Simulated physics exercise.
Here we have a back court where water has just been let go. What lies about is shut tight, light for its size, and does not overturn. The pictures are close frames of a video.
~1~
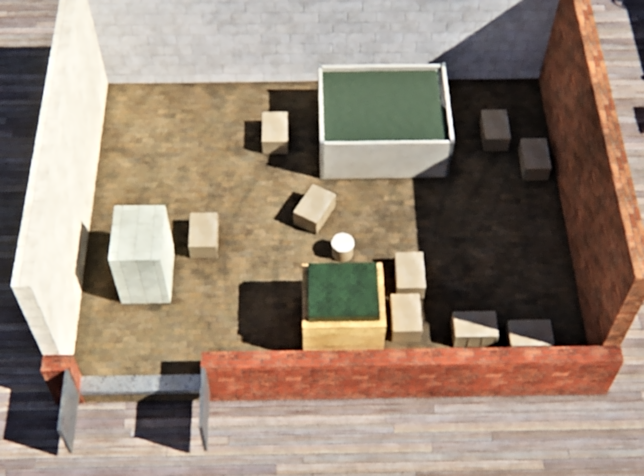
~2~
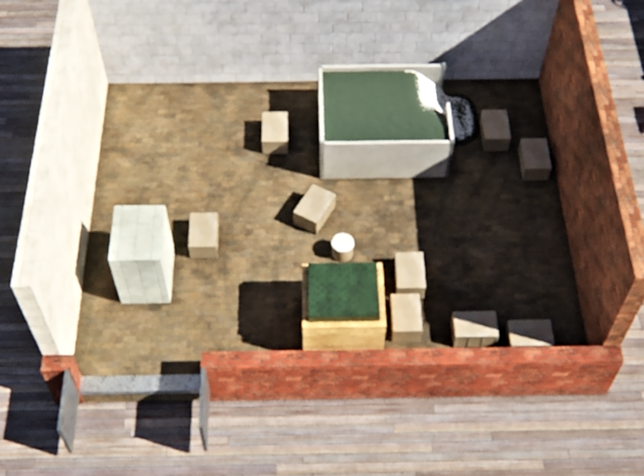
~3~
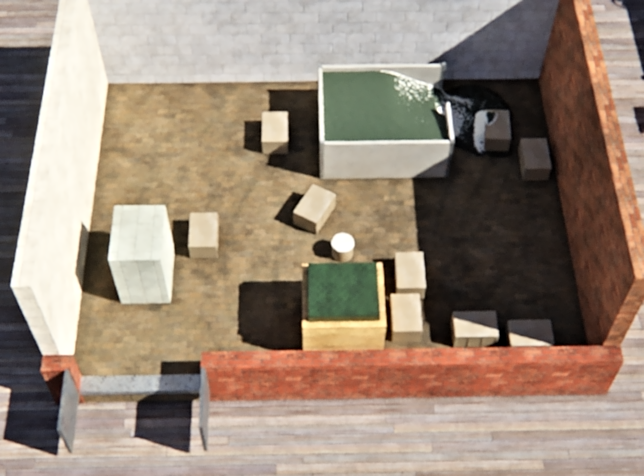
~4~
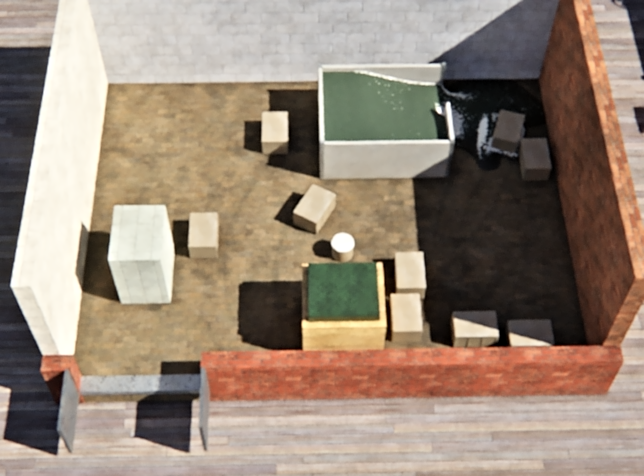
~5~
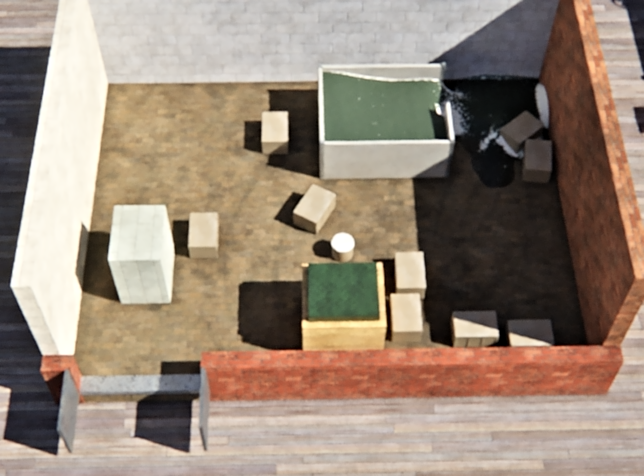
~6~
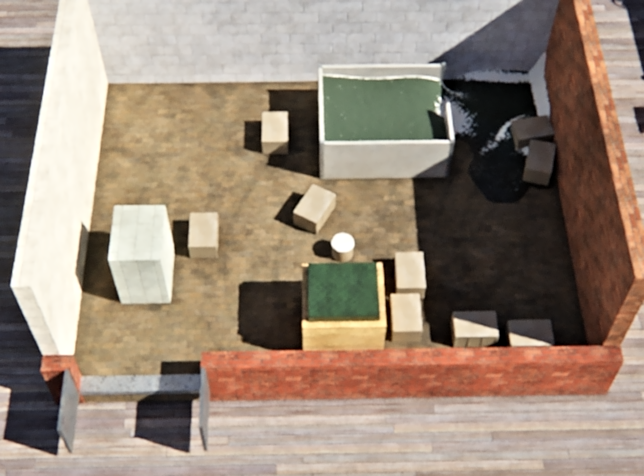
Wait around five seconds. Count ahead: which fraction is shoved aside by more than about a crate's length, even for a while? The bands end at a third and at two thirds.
That comes to one to two thirds.
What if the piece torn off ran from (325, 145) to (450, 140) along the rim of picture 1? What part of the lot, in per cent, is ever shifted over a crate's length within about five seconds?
About 90 per cent.
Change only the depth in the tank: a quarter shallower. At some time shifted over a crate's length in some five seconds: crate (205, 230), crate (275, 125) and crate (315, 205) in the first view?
As listed: No, short of that, less than that.
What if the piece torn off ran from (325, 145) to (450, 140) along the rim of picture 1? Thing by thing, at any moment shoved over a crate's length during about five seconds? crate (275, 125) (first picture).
Verdict: Not that far.
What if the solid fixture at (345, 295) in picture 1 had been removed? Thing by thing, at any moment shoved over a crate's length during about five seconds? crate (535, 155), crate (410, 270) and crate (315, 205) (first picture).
As listed: Moved that far, not that far, short of that.
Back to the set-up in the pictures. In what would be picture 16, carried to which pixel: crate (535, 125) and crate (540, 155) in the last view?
Near (498, 200) and (539, 249).
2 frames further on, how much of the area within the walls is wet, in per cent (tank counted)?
About 15 per cent.
A moment on, 1 of 10 are well off their spots; 1 afloat.
Next, 2 of 10 are well off their spots; 0 afloat.
Later, 2 of 10 are well off their spots; 3 afloat.
In the end, 5 of 10 are well off their spots, and 5 have been at some point; 4 afloat.
